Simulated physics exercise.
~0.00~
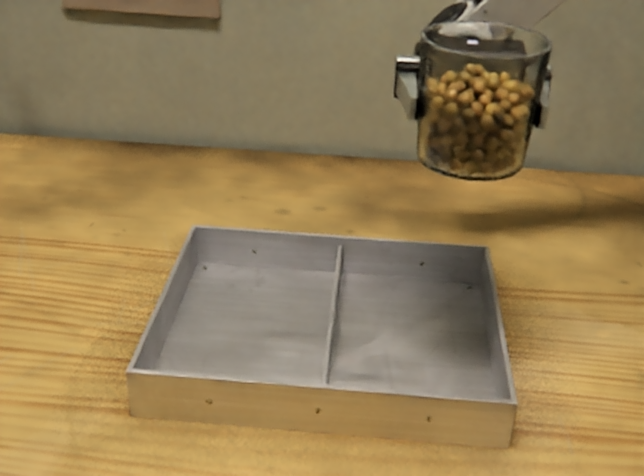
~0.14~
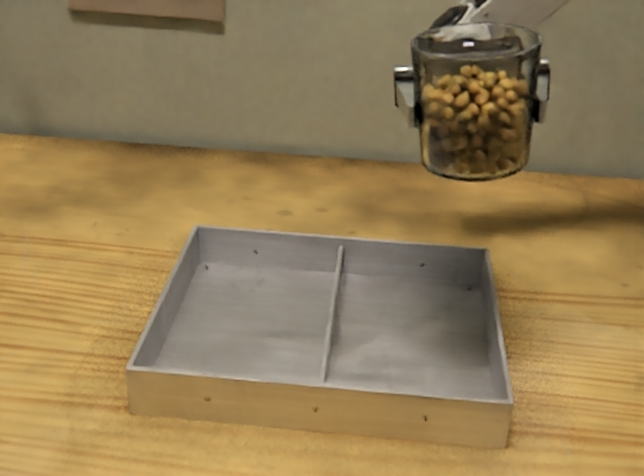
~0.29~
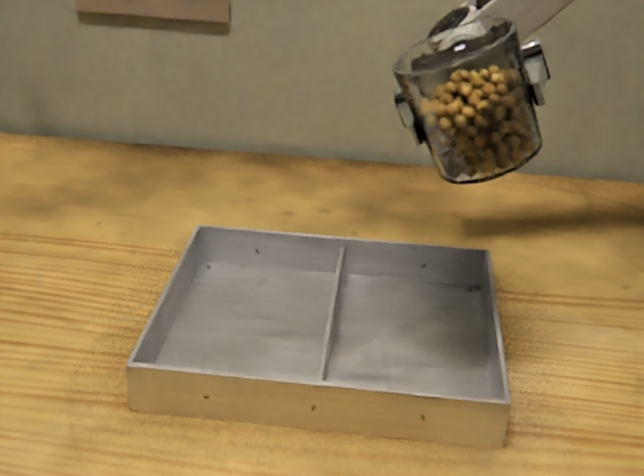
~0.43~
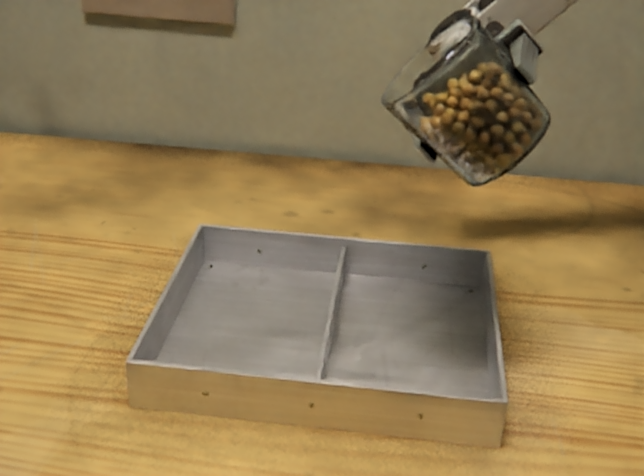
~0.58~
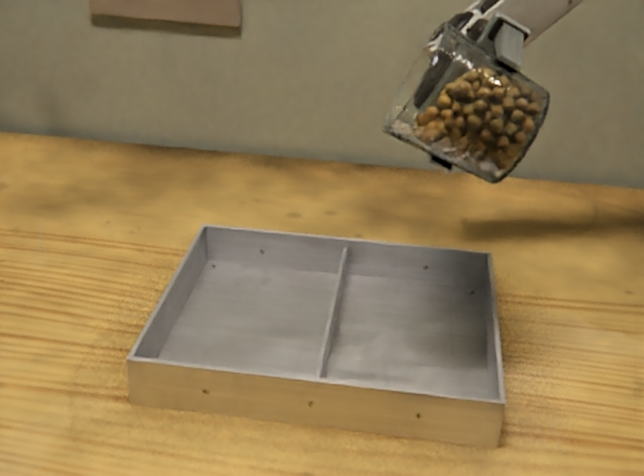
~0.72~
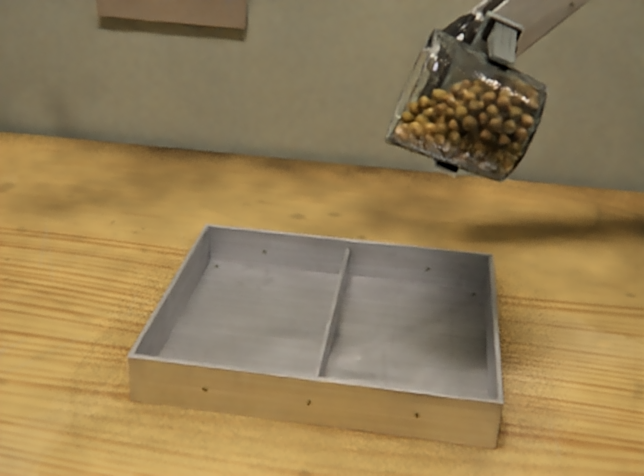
At the start, a gripper holds a clear beaker of yellowish-brown beads upright above a wooden table, behind the right side of a shallow gray tray with two compartments. The gripper then tilts the beaker steadily to the left, and the beads shift toward its mouth, all still inside it.
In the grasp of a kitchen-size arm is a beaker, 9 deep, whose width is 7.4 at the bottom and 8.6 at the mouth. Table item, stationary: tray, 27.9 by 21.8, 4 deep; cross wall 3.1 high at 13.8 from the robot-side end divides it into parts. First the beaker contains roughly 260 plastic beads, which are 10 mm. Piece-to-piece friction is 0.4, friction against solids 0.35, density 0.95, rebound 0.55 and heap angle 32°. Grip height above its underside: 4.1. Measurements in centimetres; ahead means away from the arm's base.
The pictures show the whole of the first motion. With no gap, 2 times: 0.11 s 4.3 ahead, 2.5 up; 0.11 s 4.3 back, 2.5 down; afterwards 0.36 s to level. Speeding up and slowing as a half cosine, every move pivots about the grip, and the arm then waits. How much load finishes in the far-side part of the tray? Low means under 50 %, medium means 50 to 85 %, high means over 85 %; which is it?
It is medium.
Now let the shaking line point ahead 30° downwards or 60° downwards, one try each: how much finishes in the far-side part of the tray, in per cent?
Roughly 25 per cent, then 10 per cent.
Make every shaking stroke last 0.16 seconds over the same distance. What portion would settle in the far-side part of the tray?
40 %.
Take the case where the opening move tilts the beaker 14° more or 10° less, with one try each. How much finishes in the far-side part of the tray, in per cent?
Roughly 95 and 55 percent.
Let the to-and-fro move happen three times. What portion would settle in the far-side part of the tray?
In that case it would be near 80 percent.
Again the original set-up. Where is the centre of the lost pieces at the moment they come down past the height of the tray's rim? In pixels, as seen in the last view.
Near (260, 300).
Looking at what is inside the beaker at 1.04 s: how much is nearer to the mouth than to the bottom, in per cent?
My estimate is near 30 per cent.
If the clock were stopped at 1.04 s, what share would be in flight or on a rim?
About 34 per cent.
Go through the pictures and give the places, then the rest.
The first picture shows beaker middle at (477, 102), level; upper third of the load around (476, 98), from x 430 to 530, top at y 75; 264 in the beaker.
The second picture shows beaker middle at (475, 104), tilted 7° forward; upper third of the load around (478, 100), from x 425 to 525, top at y 80.
The third picture shows beaker middle at (472, 105), tilted 25° forward; upper third of the load around (488, 102), from x 425 to 530, top at y 75.
The fourth picture shows beaker middle at (470, 107), tilted 46° forward; upper third of the load around (491, 97), from x 425 to 535, top at y 70.
The fifth picture shows beaker middle at (468, 109), tilted 64° forward; upper third of the load around (491, 96), from x 425 to 535, top at y 75.
The sixth picture shows beaker middle at (468, 111), tilted 71° forward; upper third of the load around (494, 102), from x 400 to 530, top at y 80; 264 in the beaker.
After 1.04 s, tilted 71° forward, highest piece 24 above the table; 93 in the far-side part, 76 in the beaker, 4 in the robot-side part, 91 in flight or on a rim.
After 1.36 s, tilted 29° forward, highest piece 25 above the table; 199 in the far-side part, 43 in the beaker, 17 in the robot-side part, 2 on the table or floor, 3 in flight or on a rim.
After 1.72 s, level, highest piece 22 above the table; 201 in the far-side part, 43 in the beaker, 17 in the robot-side part, 3 on the table or floor.
After 2.77 s, level, highest piece 22 above the table; 201 in the far-side part, 43 in the beaker, 17 in the robot-side part, 3 on the table or floor.
At rest, 201 in the far-side part, 43 in the beaker, 17 in the robot-side part, 3 on the table or floor. That is 76 % in the far-side part of the tray.
